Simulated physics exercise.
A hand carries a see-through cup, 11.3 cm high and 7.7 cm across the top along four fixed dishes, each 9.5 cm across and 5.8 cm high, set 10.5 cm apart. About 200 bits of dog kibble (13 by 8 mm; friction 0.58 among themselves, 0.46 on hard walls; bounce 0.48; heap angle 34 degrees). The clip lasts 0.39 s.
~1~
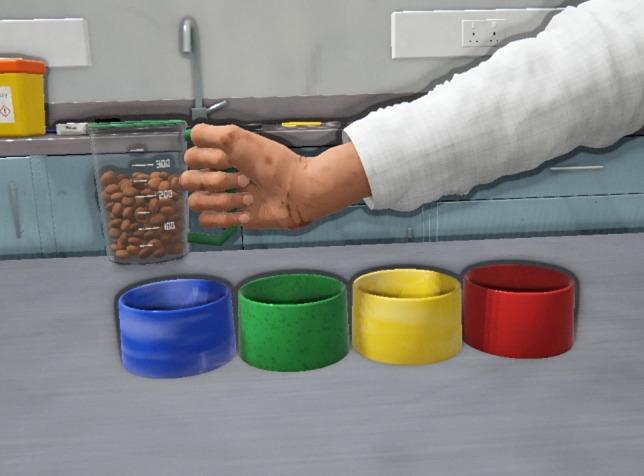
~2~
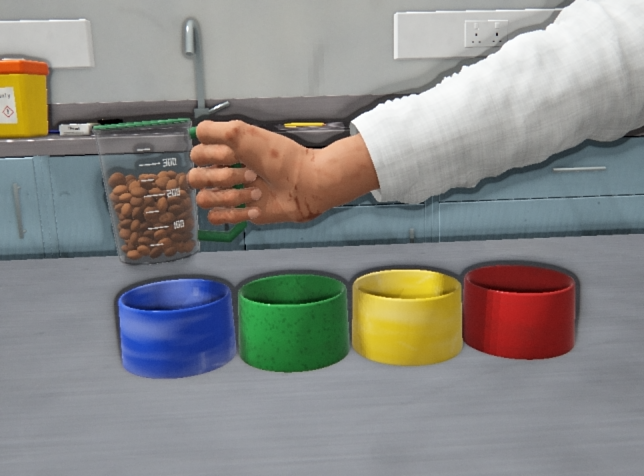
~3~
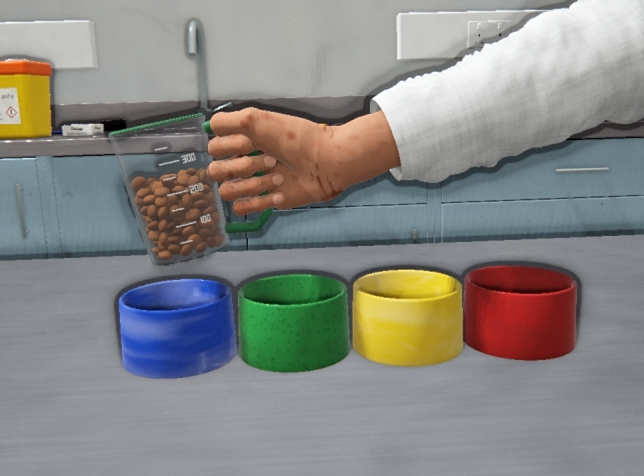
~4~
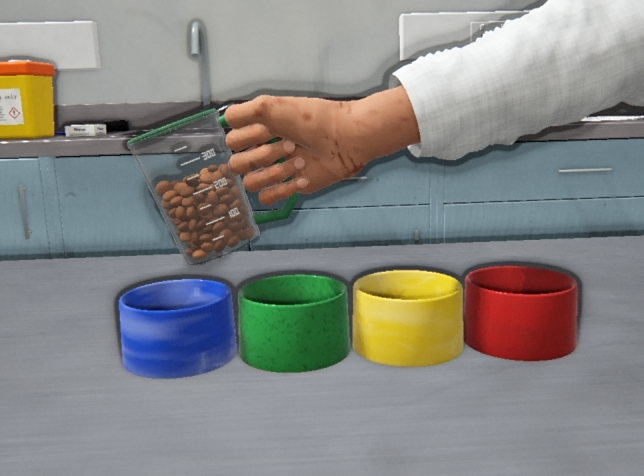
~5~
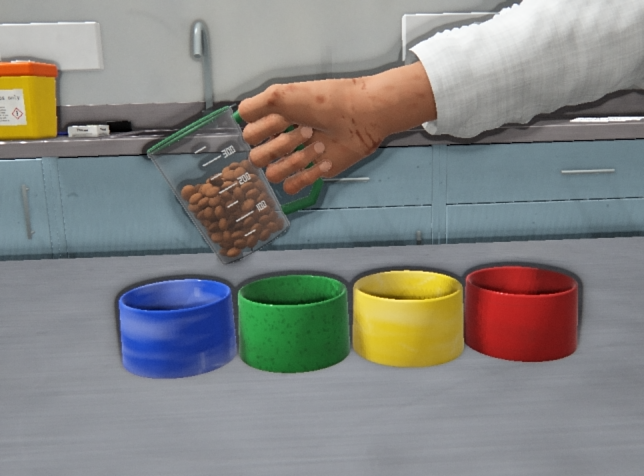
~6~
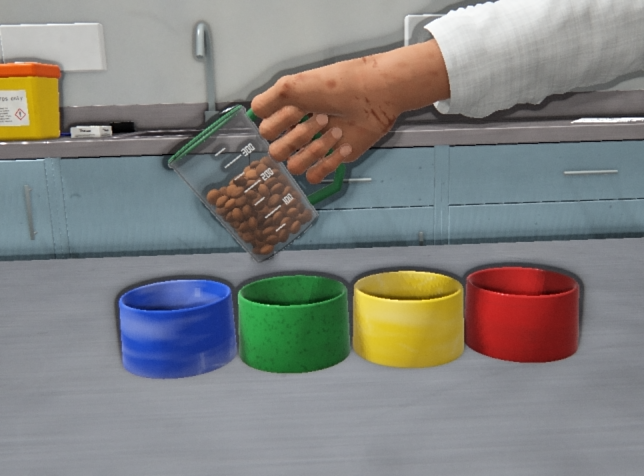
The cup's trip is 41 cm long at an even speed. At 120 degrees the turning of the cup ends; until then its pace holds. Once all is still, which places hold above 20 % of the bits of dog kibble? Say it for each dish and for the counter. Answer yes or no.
Red dish: Yes; blue dish: No; green dish: No; yellow dish: Yes; on the counter: No.
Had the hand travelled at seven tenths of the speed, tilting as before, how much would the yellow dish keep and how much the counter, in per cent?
Yellow 60, counter 20.
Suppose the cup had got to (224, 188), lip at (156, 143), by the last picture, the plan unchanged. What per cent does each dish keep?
Red 100; blue 0; green 0; yellow 0.
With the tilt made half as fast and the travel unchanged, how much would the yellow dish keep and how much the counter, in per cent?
Yellow 0; counter 0.
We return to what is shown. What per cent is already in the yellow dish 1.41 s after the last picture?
About 25 per cent by then.
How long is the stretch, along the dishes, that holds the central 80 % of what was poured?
Roughly 14 cm.
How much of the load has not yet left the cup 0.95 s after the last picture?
Roughly 55 per cent.
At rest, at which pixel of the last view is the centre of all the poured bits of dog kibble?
Near (501, 327).
Then, 0.57 s after the last picture, tilt 98 degrees; cup holds 100 %.
Then, 0.95 s after the last picture, tilt 120 degrees; cup holds 55 %, red 10 %, yellow 25 %.
Then, 1.41 s after the last picture, tilt 120 degrees; cup holds 0 %, red 60 %, yellow 25 %.
In the end, red 60 %, blue 0 %, green 0 %, yellow 25 %, counter 10 %.
